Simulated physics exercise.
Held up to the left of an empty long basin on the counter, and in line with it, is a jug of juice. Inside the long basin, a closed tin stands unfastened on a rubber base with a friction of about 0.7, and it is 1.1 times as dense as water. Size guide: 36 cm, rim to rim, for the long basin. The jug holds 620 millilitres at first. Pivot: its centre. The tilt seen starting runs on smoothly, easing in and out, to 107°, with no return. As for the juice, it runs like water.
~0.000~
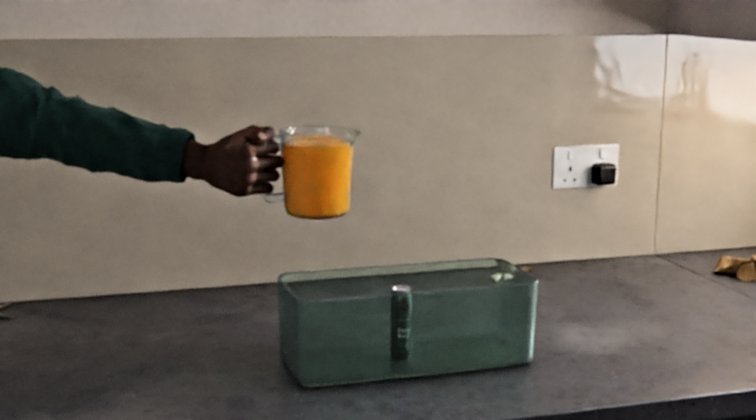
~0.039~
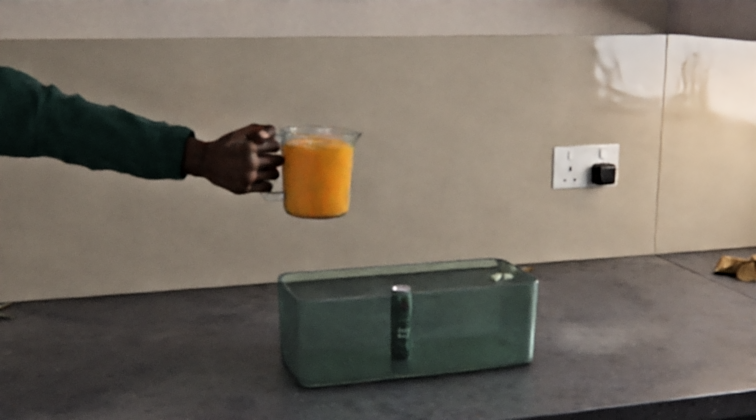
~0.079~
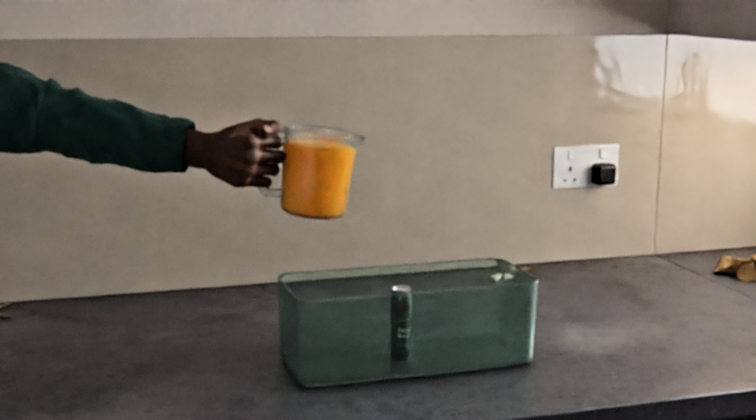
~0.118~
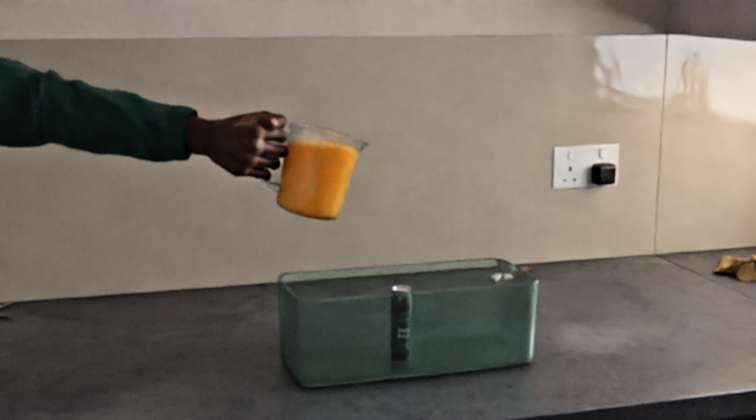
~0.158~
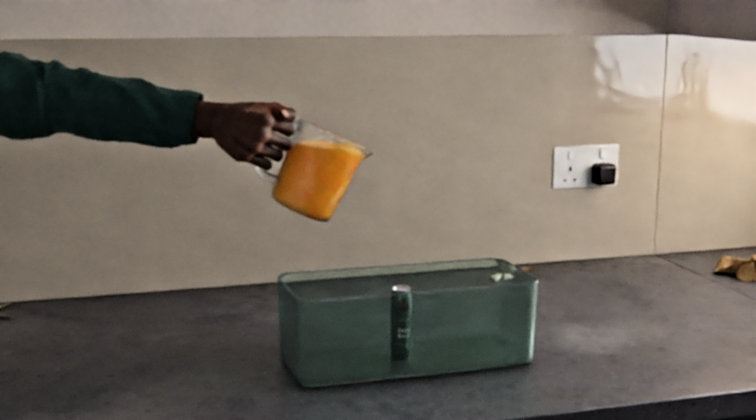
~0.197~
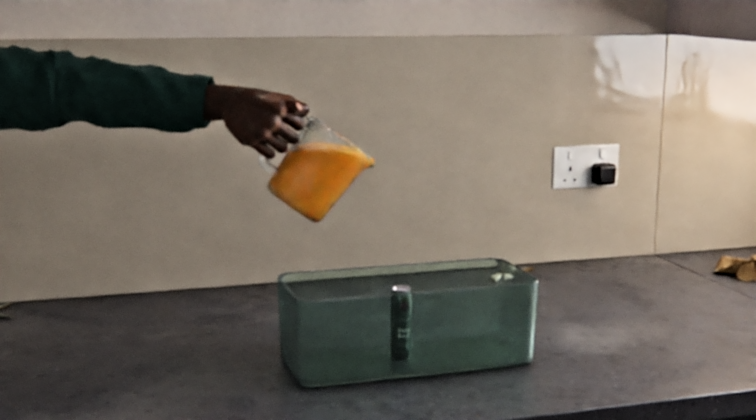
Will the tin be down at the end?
It rides it out.
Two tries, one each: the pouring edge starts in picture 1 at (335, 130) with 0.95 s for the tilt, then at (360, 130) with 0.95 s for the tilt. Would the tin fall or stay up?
Trial 1 - tin tips; trial 2 - tin tips.
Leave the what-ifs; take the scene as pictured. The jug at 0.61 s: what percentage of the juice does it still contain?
12 per cent or so.
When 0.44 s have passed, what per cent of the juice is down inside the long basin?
Estimate - around 16 in a hundred parts.
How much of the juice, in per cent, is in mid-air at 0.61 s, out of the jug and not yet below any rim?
About 18 percent.
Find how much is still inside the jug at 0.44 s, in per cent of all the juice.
Near 50 in a hundred.
After 0.44 s the tilt is 104° and 49 per cent is still to pour; the tin stands where it began.
After 0.61 s the tilt is 107° and 11 per cent is still to pour; the tin stands where it began.
After 0.79 s the tilt is 107° and 1 per cent is still to pour; the tin stands where it began.
After 0.99 s the tilt is 107° and 0 per cent is still to pour; the tin stands where it began.
In the end the tin stands where it began.
